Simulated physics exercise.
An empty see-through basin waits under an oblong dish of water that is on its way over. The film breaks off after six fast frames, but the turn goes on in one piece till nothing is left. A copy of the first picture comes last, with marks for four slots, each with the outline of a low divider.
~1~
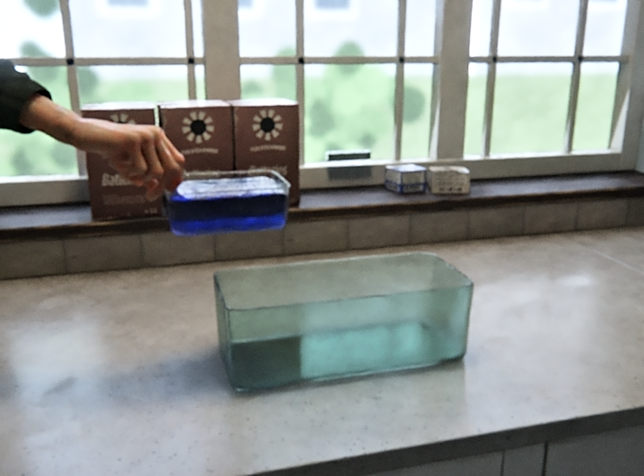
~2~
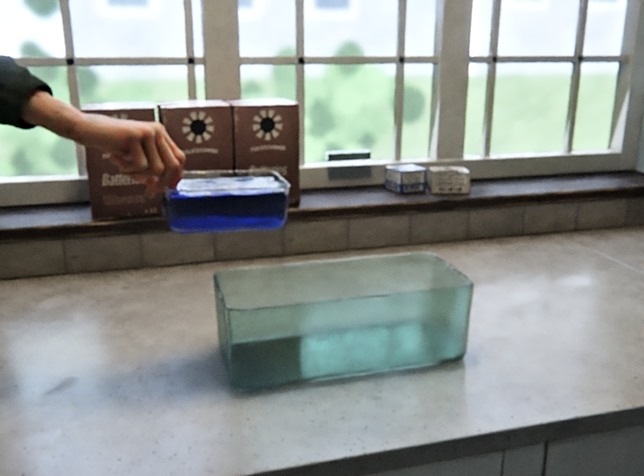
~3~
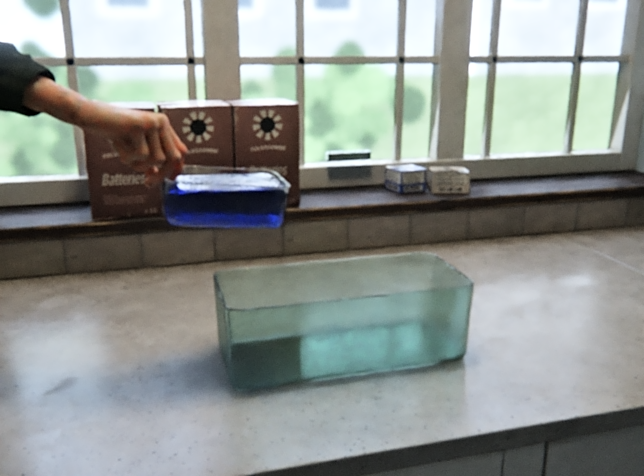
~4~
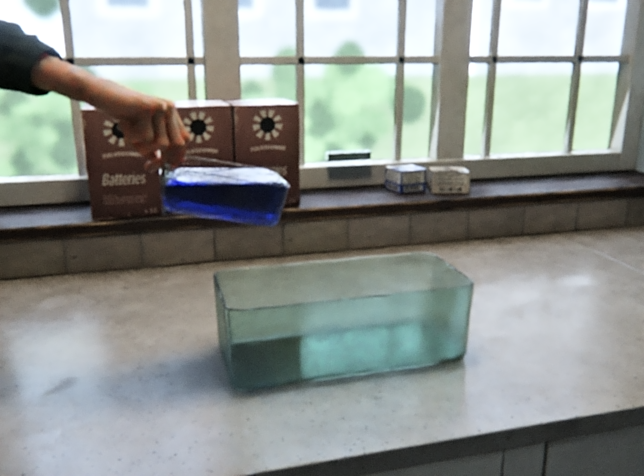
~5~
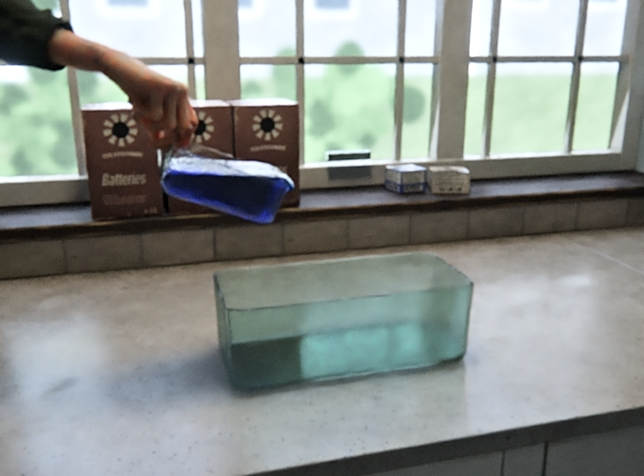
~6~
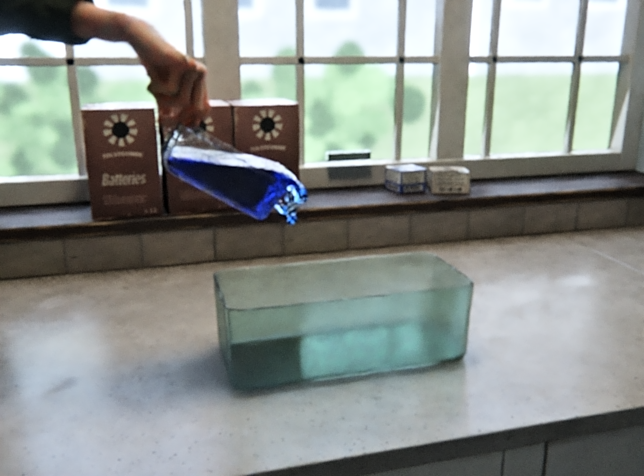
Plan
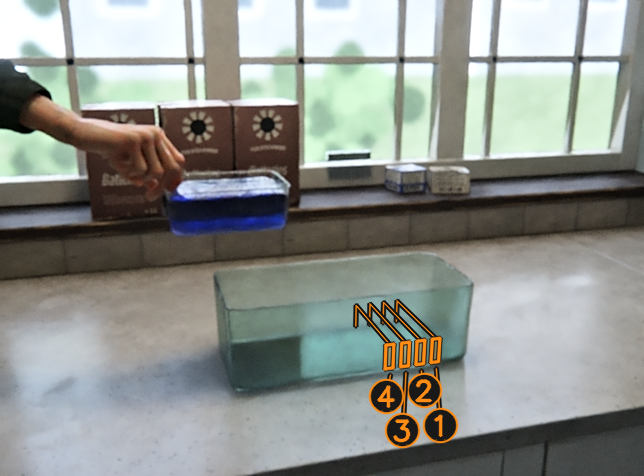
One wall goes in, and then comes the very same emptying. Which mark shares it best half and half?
Best: 4.
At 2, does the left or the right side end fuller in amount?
More ends on the left.
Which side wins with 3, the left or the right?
More ends on the left.
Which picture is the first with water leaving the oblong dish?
Picture 5.
In orange, 1 at (436, 368); 2 at (421, 370); 3 at (405, 372); 4 at (390, 374).
With 1, about 79 % ends left of the wall and 13 % right of it; 9 % is lost outside.
With 2, about 79 % ends left of the wall and 13 % right of it; 9 % is lost outside.
With 3, about 77 % ends left of the wall and 15 % right of it; 8 % is lost outside.
With 4, about 49 % ends left of the wall and 43 % right of it; 8 % is lost outside.
